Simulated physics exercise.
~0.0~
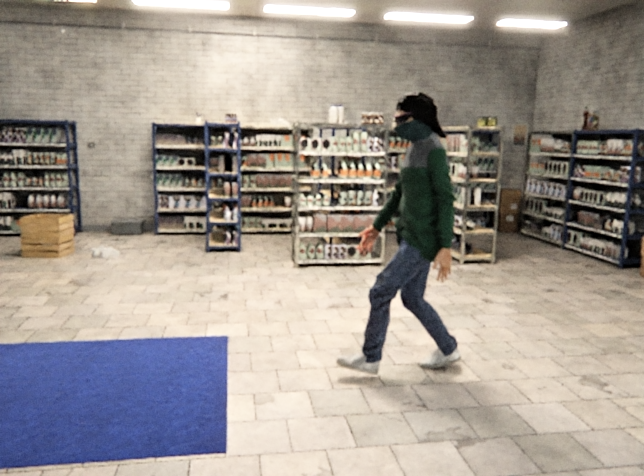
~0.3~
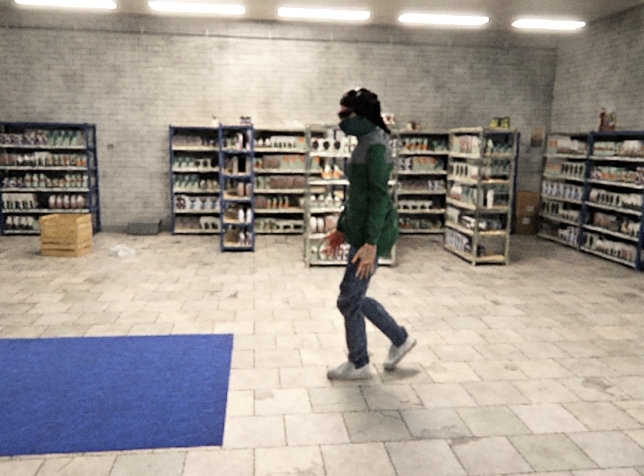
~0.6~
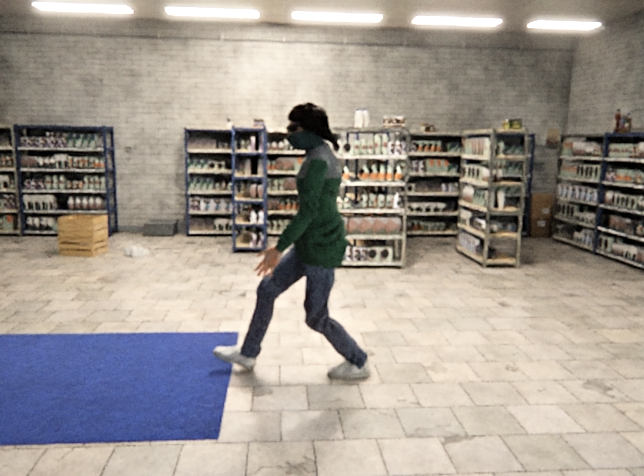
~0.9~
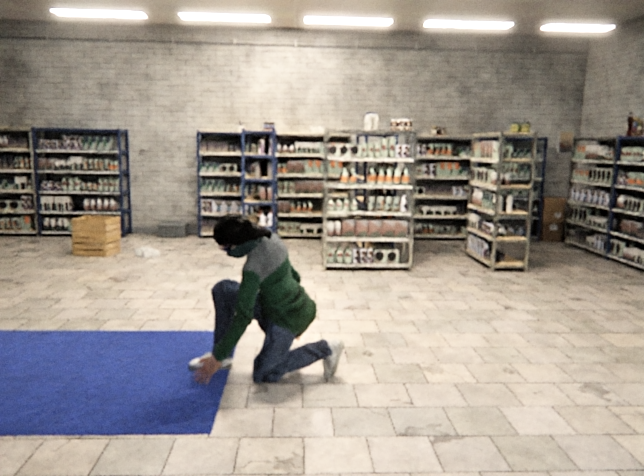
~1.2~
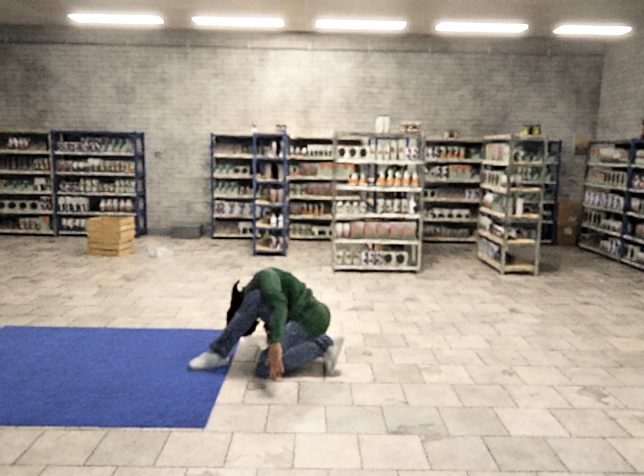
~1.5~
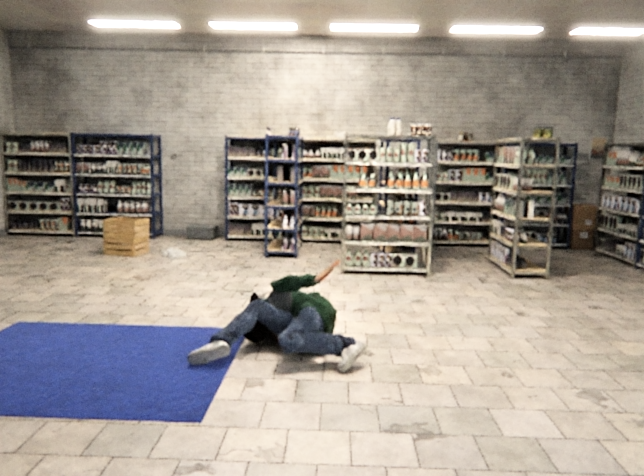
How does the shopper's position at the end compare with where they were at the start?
At the start the shopper is upright on the tiles, well to the right of the blue mat. By the end they are farther left and low on the floor beside the mat's near edge.
